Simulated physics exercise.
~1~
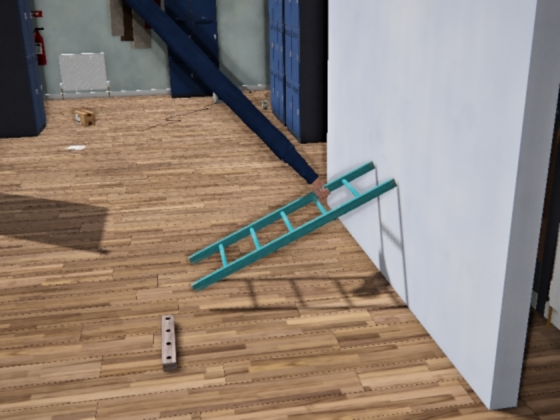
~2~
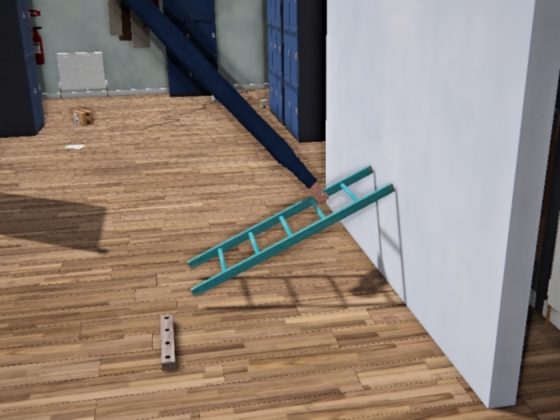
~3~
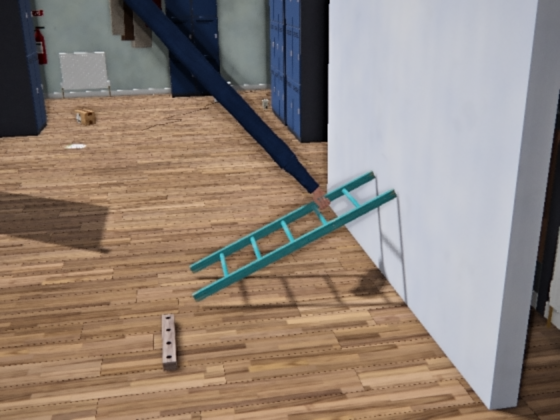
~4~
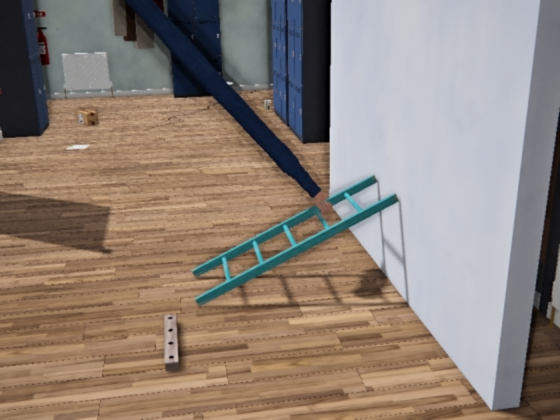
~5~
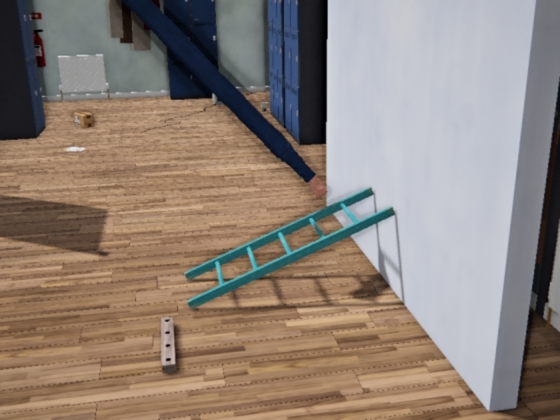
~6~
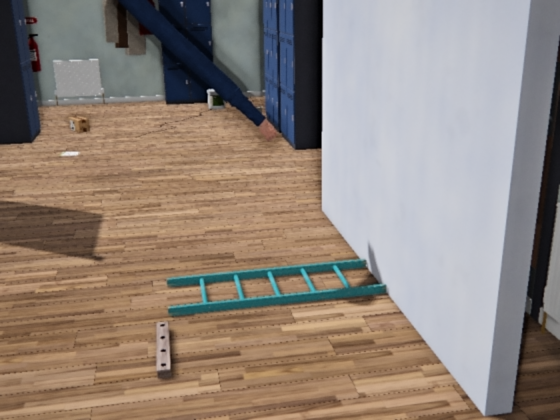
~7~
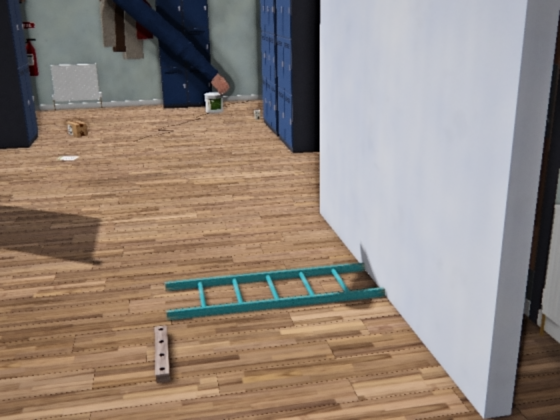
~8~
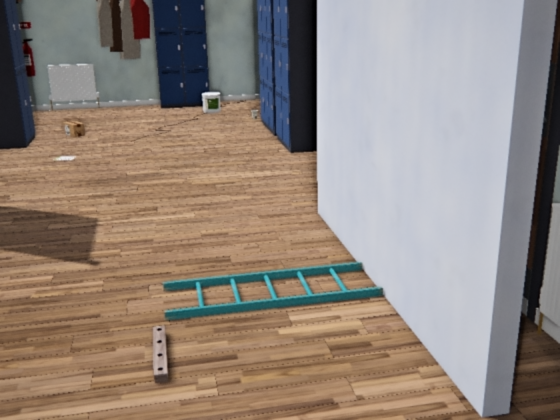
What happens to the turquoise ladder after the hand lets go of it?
It does not stay propped up. Its feet slip outward along the floor as its top slides down the wall, and it ends up lying flat.
